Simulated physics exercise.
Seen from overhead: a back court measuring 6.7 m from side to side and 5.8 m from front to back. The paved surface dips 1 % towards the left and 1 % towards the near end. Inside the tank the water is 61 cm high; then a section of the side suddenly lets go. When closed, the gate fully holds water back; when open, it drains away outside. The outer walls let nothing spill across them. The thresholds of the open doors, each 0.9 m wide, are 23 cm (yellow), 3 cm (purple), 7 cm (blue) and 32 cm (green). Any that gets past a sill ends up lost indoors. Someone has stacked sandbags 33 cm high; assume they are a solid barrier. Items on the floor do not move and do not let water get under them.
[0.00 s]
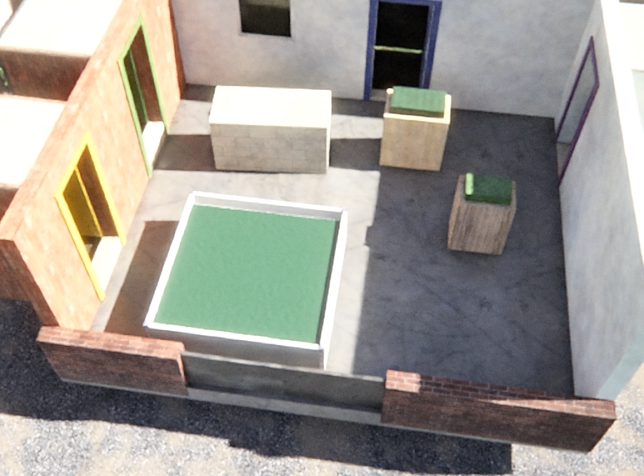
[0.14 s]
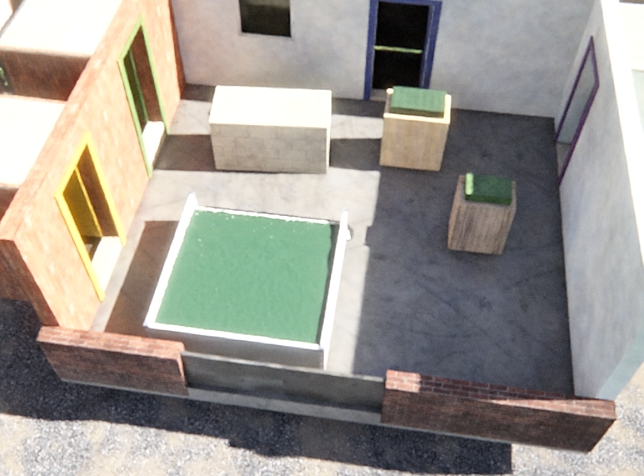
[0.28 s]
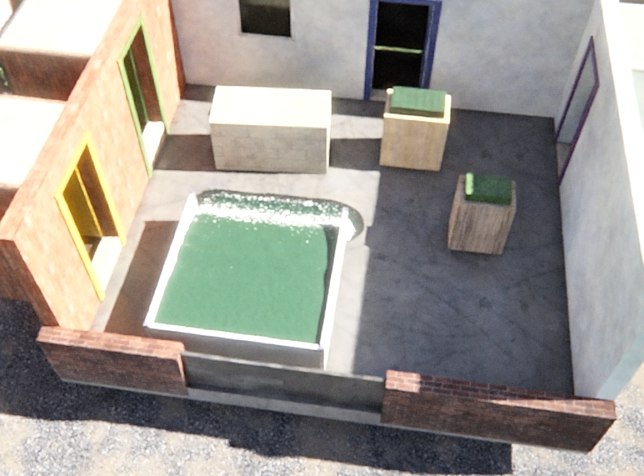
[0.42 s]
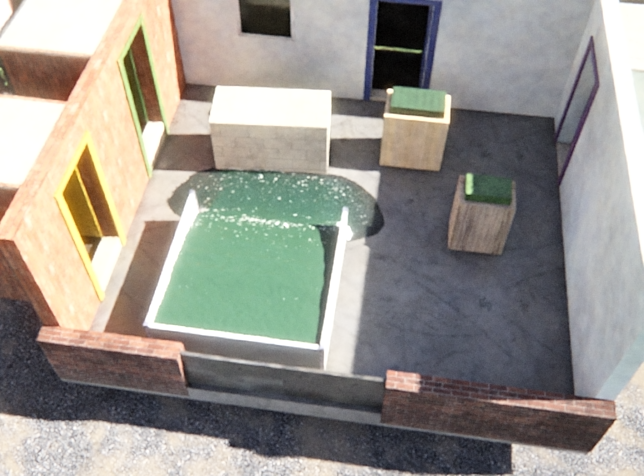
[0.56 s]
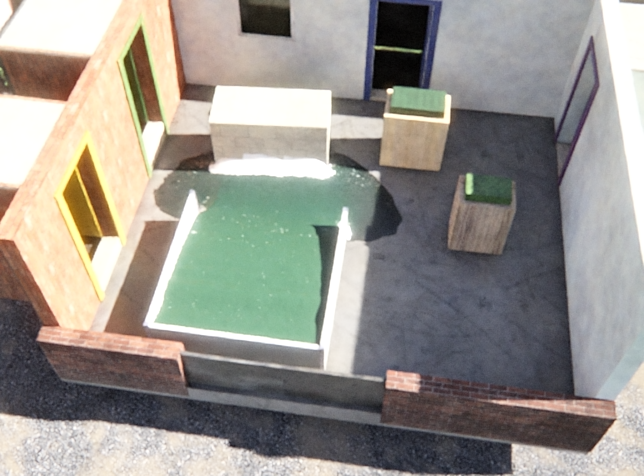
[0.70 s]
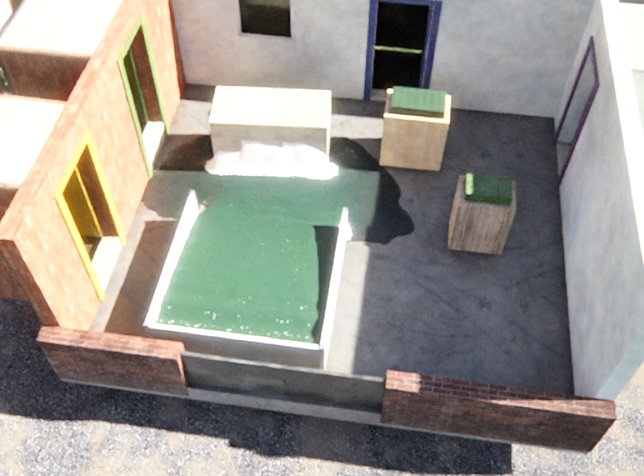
Green water pours over the tank's far side and spreads across the grey courtyard floor.
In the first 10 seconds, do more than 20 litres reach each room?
My prediction: At the yellow door I expect the water to hold within the limit; at the purple door I expect the water to rise above the limit; at the blue door I expect the water to rise above the limit; at the green door I expect the water to hold within the limit.
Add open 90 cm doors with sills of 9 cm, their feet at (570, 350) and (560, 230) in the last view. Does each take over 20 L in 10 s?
Per doorway, in order: Insufficient / sufficient.
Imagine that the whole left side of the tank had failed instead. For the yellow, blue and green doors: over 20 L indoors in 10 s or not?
So yellow ends up past the limit, blue short of it, green short of it.
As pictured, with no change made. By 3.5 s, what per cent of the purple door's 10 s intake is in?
Fraction in by then: Around 30 per cent.
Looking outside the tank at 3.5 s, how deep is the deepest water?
Peak depth: Approx. 25 cm.
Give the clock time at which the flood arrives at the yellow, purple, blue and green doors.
Yellow: 2.2 s; purple: 2.4 s; blue: 1.3 s; green: 0.8 s.
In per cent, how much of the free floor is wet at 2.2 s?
I'd say around 40 % is wet.
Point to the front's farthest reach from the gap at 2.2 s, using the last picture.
Around pixel (535, 174).
After 1.4 s water covers 25 % of the floor and is deepest (46 cm) near (268, 187); yellow door not reached, purple door not reached, blue door 8 cm at the sill, 0 L in, green door 27 cm at the sill, 0 L in.
After 2.2 s water covers 40 % of the floor and is deepest (38 cm) near (151, 174); yellow door not reached, purple door not reached, blue door 13 cm at the sill, 37 L in, green door 32 cm at the sill, 1 L in.
After 3.5 s water covers 70 % of the floor and is deepest (25 cm) near (182, 95); yellow door 7 cm at the sill, 0 L in, purple door 12 cm at the sill, 31 L in, blue door 10 cm at the sill, 76 L in, green door 20 cm at the sill, 5 L in.
After 6.0 s water covers 90 % of the floor and is deepest (16 cm) near (169, 129); yellow door 8 cm at the sill, 0 L in, purple door 8 cm at the sill, 79 L in, blue door 6 cm at the sill, 93 L in, green door 12 cm at the sill, 5 L in.
After 10.0 s water covers 95 % of the floor and is deepest (18 cm) near (79, 357); yellow door 11 cm at the sill, 0 L in, purple door 4 cm at the sill, 106 L in, blue door 7 cm at the sill, 112 L in, green door 10 cm at the sill, 5 L in.
